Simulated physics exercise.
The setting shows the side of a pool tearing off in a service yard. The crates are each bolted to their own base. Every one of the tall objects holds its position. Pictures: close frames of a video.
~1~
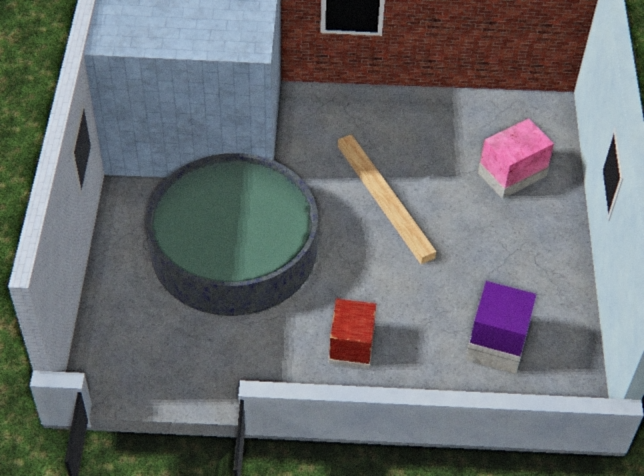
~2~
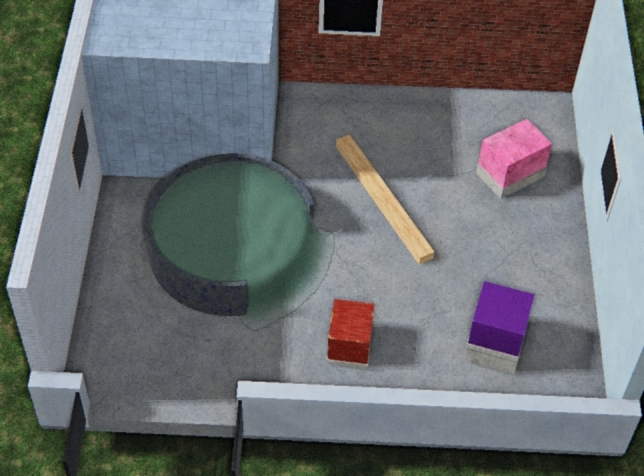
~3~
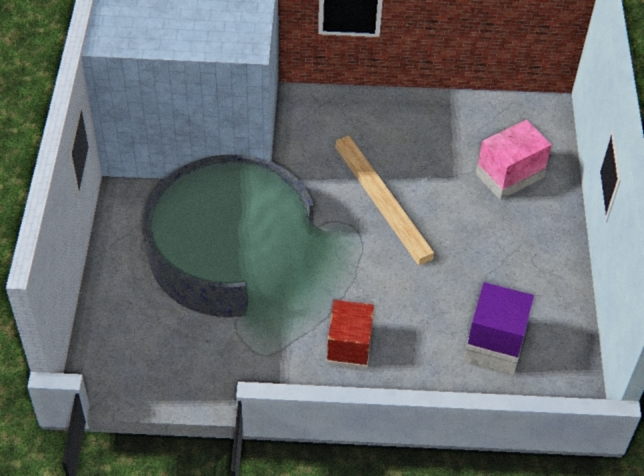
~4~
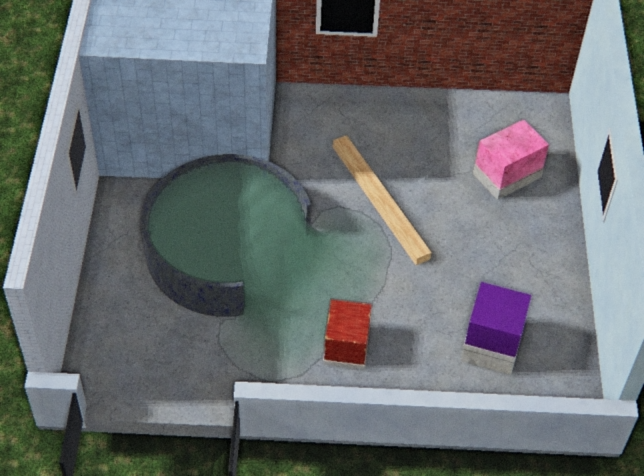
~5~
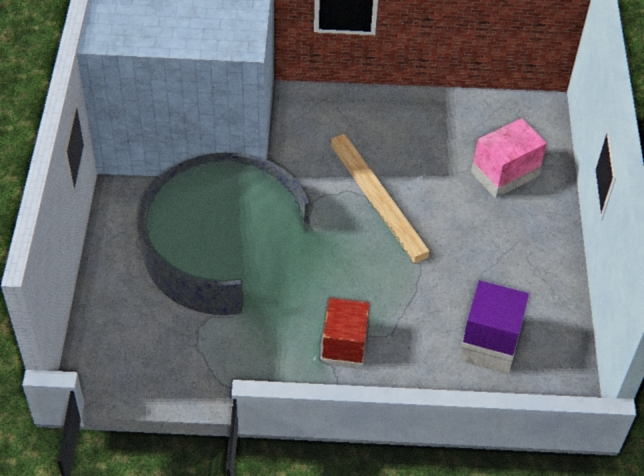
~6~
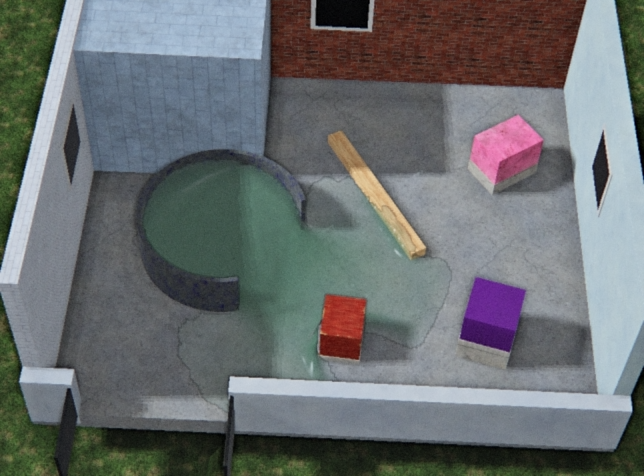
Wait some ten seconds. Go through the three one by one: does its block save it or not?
The pink crate is saved by its block. The red crate is not saved. The purple crate is saved by its block.
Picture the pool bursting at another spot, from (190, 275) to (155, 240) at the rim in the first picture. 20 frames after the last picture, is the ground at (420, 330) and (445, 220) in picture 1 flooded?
Well, the first one's spared and the next one's spared.
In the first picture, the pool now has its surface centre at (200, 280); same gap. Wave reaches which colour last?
The pink one.
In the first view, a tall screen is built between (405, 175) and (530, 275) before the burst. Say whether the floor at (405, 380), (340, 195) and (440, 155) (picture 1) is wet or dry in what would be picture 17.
In turn: Covered, awash, dry.
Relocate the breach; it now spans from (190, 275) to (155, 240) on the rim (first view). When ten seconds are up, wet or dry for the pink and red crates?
Well, the pink crate is never reached, and the red crate is never reached as well.
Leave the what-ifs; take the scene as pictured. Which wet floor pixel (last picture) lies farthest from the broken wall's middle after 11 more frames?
Estimated pixel: (592, 421).
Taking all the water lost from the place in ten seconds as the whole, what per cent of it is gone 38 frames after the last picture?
It works out at roughly 55 per cent.
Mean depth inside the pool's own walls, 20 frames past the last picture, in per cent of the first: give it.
Near 26 in a hundred.
A moment on, water covers 30 % of the floor; the pink crate not reached, the red crate water round its plinth, the purple crate water round its plinth.
Next, water covers 45 % of the floor; the pink crate not reached, the red crate water round its plinth, the purple crate water round its plinth.
Then, water covers 65 % of the floor; the pink crate water round its plinth, the red crate water round its plinth, the purple crate water round its plinth.
Later, water covers 90 % of the floor; the pink crate water round its plinth, the red crate water round its plinth, the purple crate water round its plinth.
In the end, water covers 100 % of the floor; the pink crate stayed above the water, the red crate was topped, the purple crate stayed above the water.
